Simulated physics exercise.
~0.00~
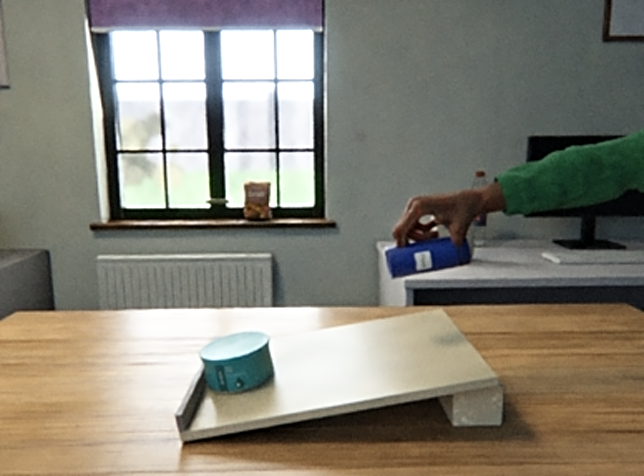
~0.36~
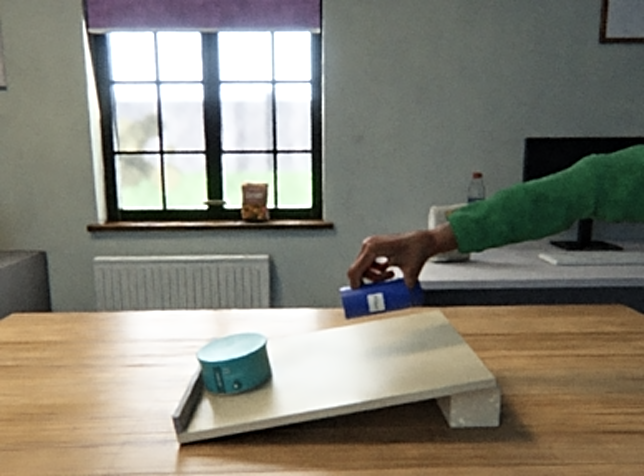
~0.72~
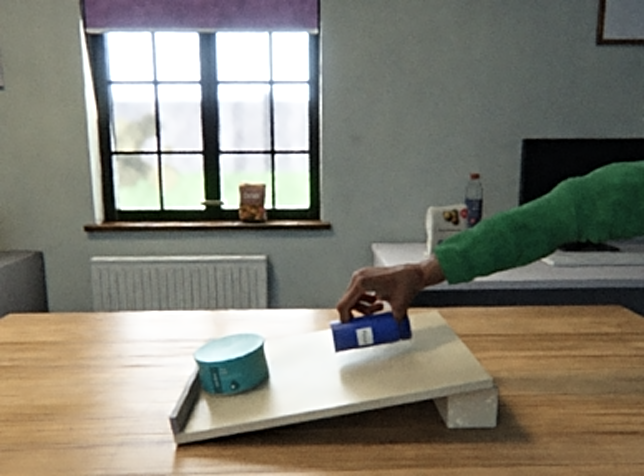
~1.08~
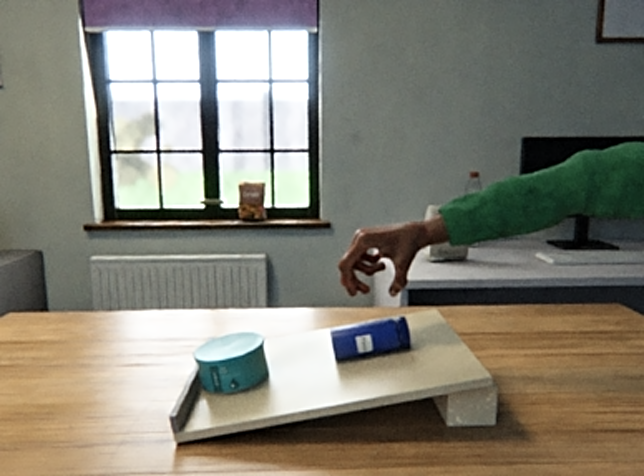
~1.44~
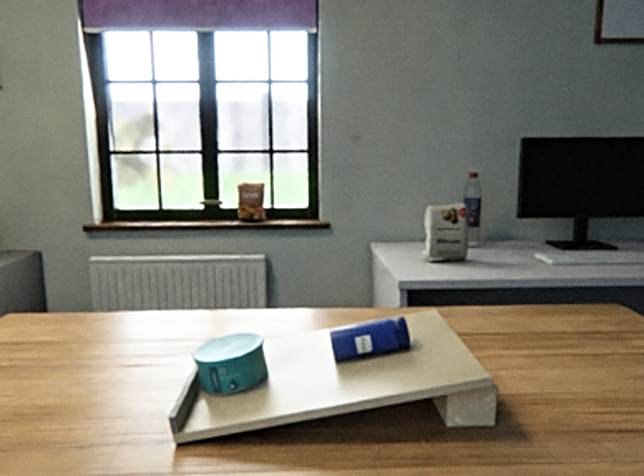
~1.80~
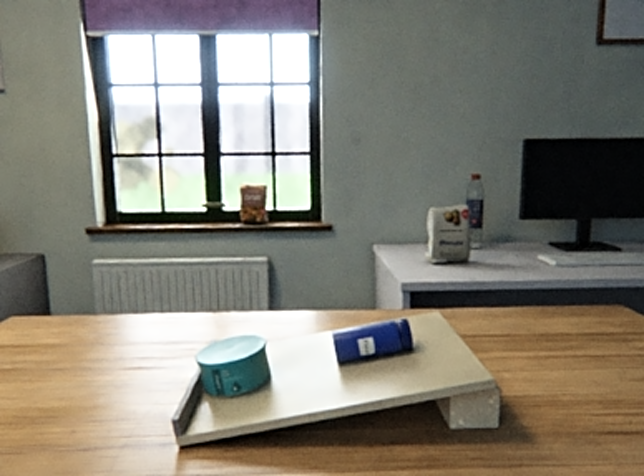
The clip opens on a pale board propped up at its right end on a wooden table, with a turquoise tub resting near its low left end. A hand in a green sleeve reaches in from the right, holding a blue shaker on its side above the board. The hand carries the shaker left and down, then lowers it onto the upper part of the slope. The fingers let go, and the hand lifts a little before leaving the view. The shaker does not roll or slide, and it ends lying where it was placed, with the tub still below it.
